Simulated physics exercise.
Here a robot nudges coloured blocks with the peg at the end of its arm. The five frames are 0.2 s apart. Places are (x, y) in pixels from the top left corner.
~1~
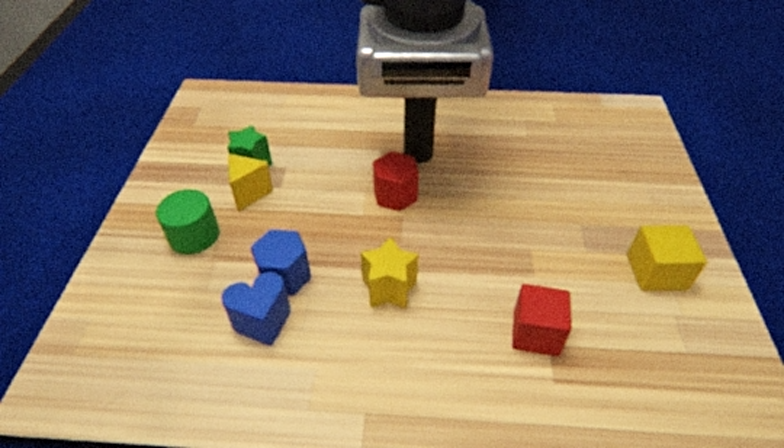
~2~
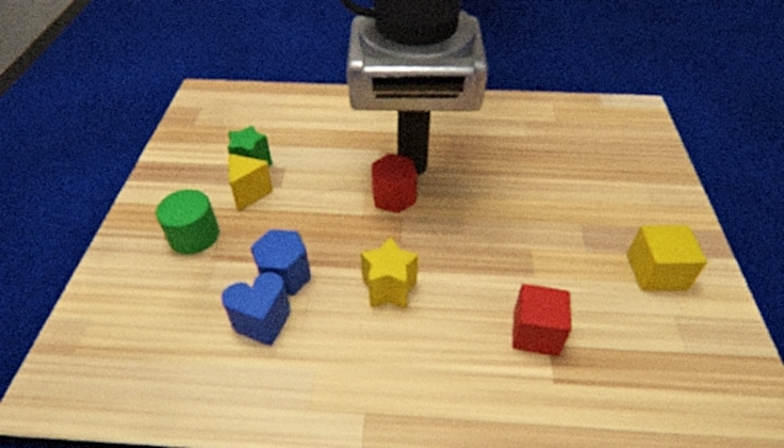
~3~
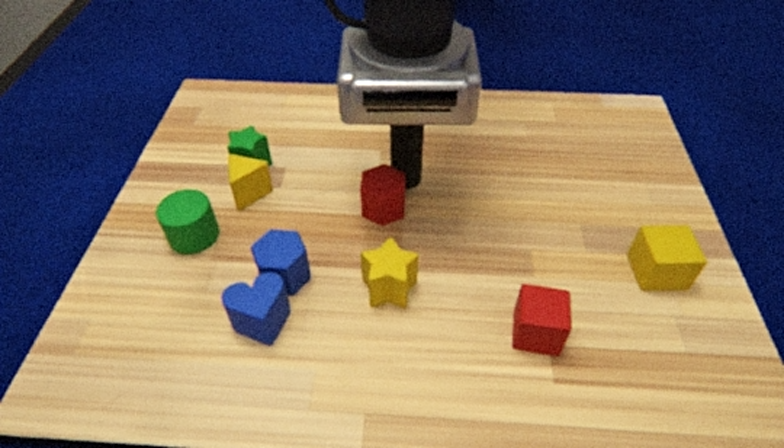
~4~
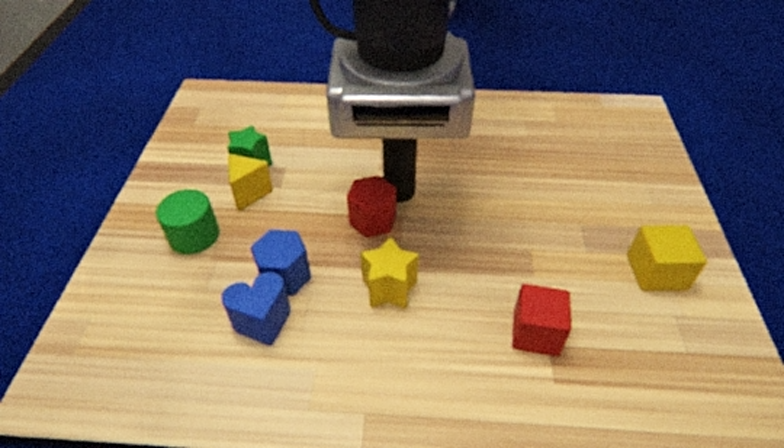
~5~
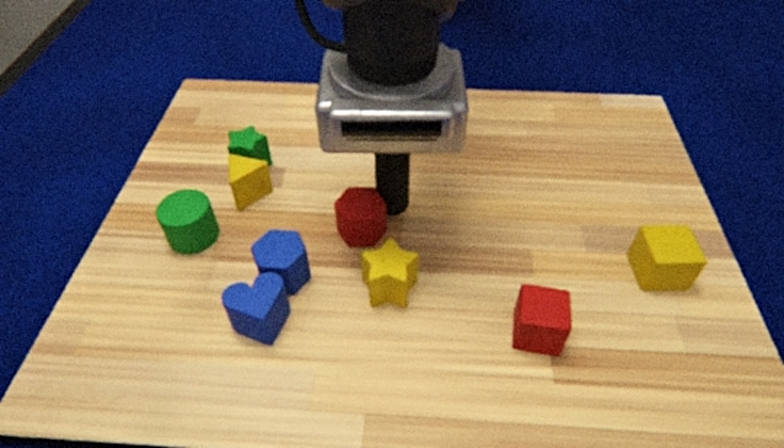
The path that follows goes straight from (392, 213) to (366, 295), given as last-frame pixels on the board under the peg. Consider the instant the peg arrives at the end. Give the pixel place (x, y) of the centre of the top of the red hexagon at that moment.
The middle of the upper face of the red hexagon will lie at about (335, 220) in the picture.
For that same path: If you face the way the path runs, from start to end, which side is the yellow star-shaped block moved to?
Over to the left.
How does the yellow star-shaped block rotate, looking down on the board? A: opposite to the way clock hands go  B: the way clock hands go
The answer is A.
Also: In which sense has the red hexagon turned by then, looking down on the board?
From above, the turn goes clockwise.
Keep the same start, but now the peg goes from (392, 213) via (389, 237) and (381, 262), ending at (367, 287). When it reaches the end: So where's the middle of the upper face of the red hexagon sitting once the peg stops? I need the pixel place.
Its top centre lands on (343, 217).
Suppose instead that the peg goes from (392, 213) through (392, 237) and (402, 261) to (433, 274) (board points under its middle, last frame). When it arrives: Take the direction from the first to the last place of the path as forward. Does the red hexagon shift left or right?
My prediction: Rightwards.
On the path given first. One third of the way, peg at (383, 229); red hexagon at (342, 217), turned 25° clockwise.
Two thirds of the way, peg at (374, 257); red hexagon at (335, 220), turned 40° clockwise; yellow star-shaped block at (391, 264).
At the end, peg at (365, 286); blue hexagon in place; red hexagon at (335, 220), turned 40° clockwise; yellow star-shaped block at (398, 285), turned 25° anticlockwise.
